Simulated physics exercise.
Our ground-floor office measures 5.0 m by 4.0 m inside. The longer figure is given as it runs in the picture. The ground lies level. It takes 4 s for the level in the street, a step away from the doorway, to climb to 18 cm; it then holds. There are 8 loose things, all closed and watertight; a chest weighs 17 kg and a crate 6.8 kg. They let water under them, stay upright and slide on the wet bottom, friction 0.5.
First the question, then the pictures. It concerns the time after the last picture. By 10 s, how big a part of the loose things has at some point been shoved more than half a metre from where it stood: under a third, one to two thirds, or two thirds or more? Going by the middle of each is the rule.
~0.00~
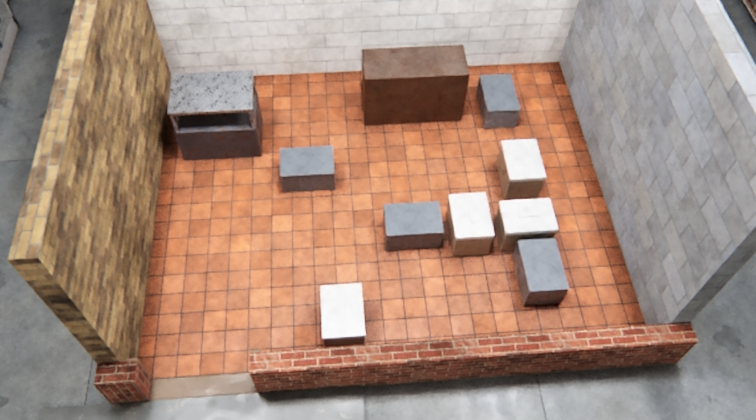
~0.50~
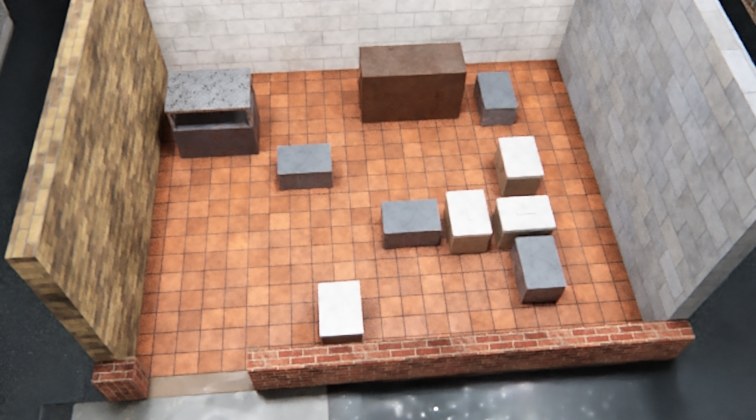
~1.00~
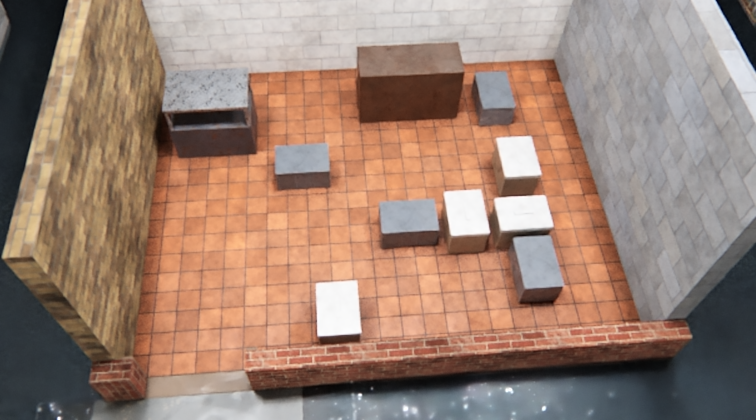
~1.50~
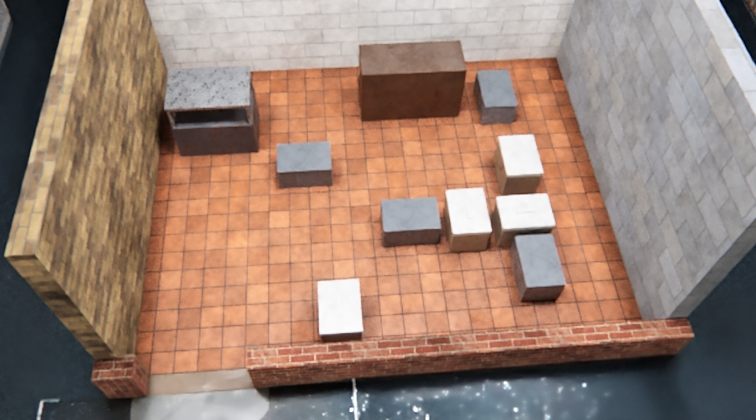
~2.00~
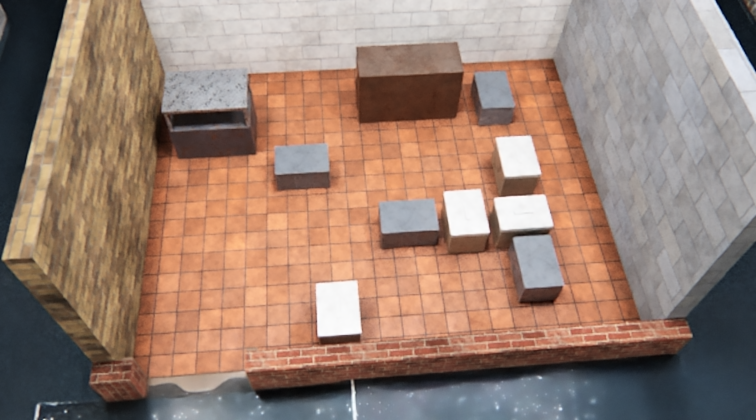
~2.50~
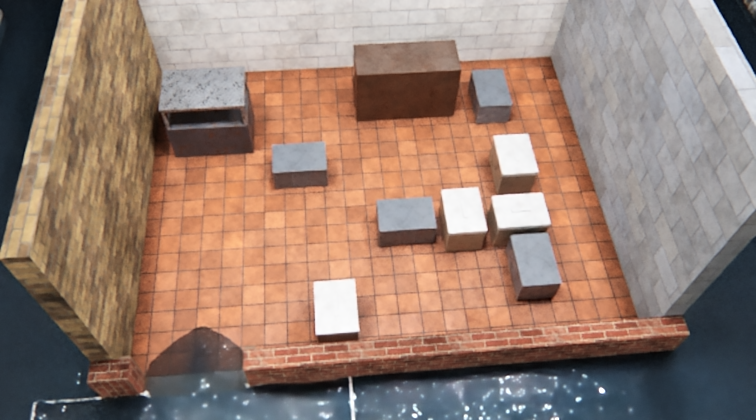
I'm guessing the result is few.
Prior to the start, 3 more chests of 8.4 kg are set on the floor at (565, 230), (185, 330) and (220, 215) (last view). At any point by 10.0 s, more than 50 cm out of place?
The first one stays inside the mark, the next tops the mark, and the last tops the mark.
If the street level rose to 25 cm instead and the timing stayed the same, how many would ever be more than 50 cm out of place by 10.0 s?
Then 2 of them.
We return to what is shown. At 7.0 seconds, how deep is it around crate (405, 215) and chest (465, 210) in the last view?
First roughly 1 cm, second roughly 0 cm.
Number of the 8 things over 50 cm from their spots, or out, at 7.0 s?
It comes to 1.
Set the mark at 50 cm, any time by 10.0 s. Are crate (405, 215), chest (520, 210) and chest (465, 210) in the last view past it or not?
Order as asked - a smaller shift, a smaller shift, a smaller shift.
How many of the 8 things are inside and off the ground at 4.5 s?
It comes to 0 of them.
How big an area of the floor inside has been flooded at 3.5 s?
About 2.0 m2.
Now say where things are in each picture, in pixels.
In the first picture, a chest at (523, 159), on the bottom; a crate at (307, 161) rests on the ground; water covers 0.0 m2; 0 of 8 have shifted.
In the second picture, a chest at (521, 156) rests on the ground; a crate at (304, 158) rests on the ground; 0.0 m2 under water; 0 of 8 have shifted.
In the third picture, a chest at (519, 156) rests on the ground; a crate at (302, 158), on the bottom; water covers 0.0 m2; 0 of 8 have shifted.
In the fourth picture, a chest at (521, 154) rests on the ground; a crate at (304, 156), on the bottom; 0.0 m2 under water; 0 of 8 have shifted.
In the fifth picture, a chest at (518, 156) rests on the ground; a crate at (302, 159) rests on the ground; water covers 0.0 m2; 0 of 8 have shifted.
In the sixth picture, a chest at (516, 154) rests on the ground; a crate at (299, 157), on the bottom; water covers 0.3 m2; 0 of 8 have shifted.
After 3.5 s 0 of 8 are over 50 cm from their spots; 0 afloat.
After 4.5 s 0 of 8 are over 50 cm from their spots; 0 afloat.
After 7.0 s 1 of 8 are over 50 cm from their spots; 0 afloat.
After 10.0 s 1 of 8 are over 50 cm from their spots, and 1 have been at some point; 1 afloat.
